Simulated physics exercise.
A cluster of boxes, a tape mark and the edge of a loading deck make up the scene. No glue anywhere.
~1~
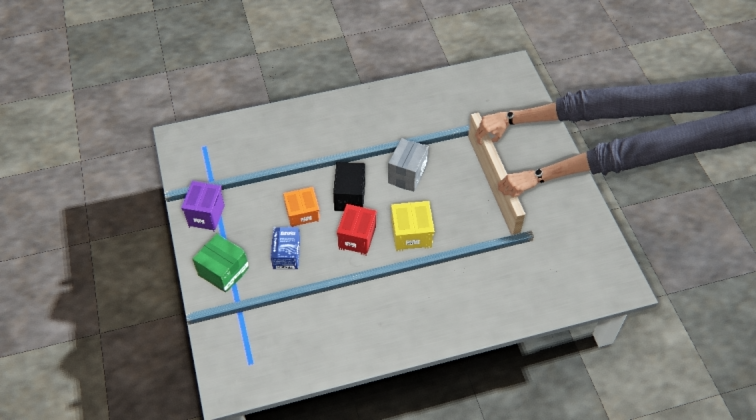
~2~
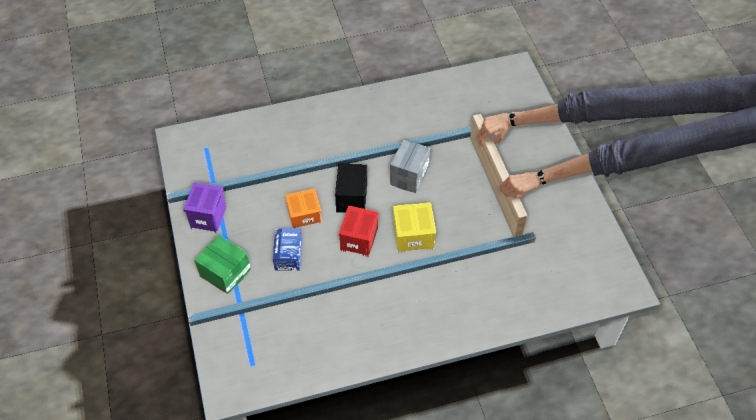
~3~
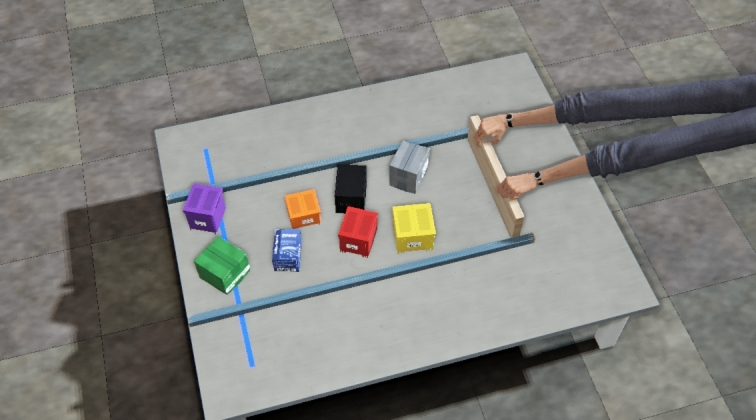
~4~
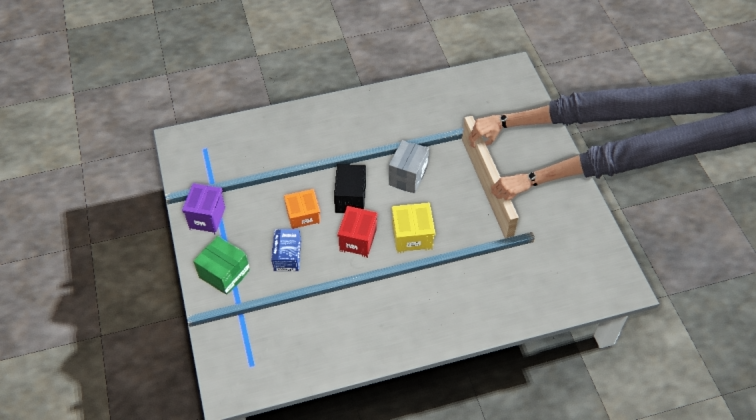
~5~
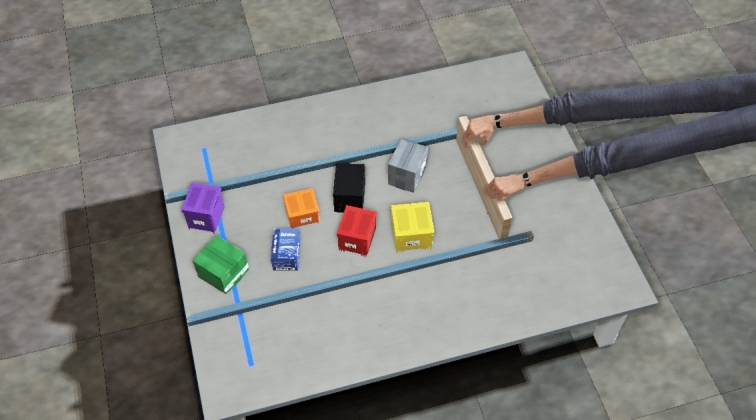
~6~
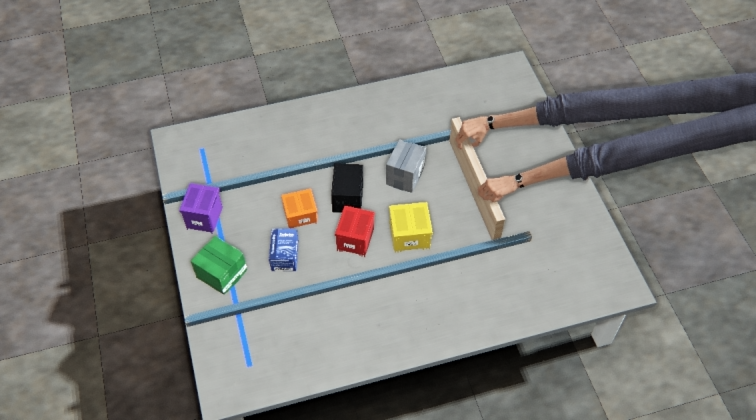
Two hands with dark sleeves and wristbands hold a wooden plank upright at the right of a pale grey table, seen from above at an angle over a tiled floor. Between two blue-grey rails sit silver, yellow, black, red, orange and blue boxes, with purple and green ones at the blue tape on the left. The hands slide the plank slightly left, the boxes staying put.
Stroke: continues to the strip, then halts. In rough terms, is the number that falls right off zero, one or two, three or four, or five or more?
The push is going to send five or more over the edge.
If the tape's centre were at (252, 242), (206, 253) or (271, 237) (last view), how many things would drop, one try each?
Try by try, 2, 6 and 1.
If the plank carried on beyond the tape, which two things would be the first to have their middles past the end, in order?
First the green box, then the blue box.
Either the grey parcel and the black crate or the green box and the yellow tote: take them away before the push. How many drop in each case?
The answer is 3 and then 2.
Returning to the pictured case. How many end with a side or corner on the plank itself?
2 in contact.
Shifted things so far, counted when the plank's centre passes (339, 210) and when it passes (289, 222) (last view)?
Counting first: 6, next 8.
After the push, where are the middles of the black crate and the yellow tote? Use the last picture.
In the last picture the black crate sits around (173, 232) and the yellow tote around (210, 278).
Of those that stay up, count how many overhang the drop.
1 of them.
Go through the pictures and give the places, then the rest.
Purple tote (204, 207); green box (221, 263); blue box (286, 248); plank (495, 173); tape (225, 246), in the first frame.
Green box (223, 265); yellow tote (414, 228), in the second frame.
Blue box (287, 251); red tote (358, 232), in the third frame.
Purple tote (205, 209); black crate (350, 189), in the fourth frame.
Green box (221, 265); orange tote (302, 209), in the fifth frame.
Purple tote (202, 209); green box (220, 265); blue box (284, 250); plank (476, 178); tape (224, 248), in the sixth frame.
Soon after, none off yet; purple tote at rest near (202, 209); green box at rest near (220, 265); blue box at rest near (284, 250).
Then, none off yet; purple tote moving near (201, 209); green box moved about its own width near (196, 270); blue box moved about its own width near (235, 263).
At rest, the number that fall off is five or more; fallen, red tote, orange tote, blue box, green box and purple tote.
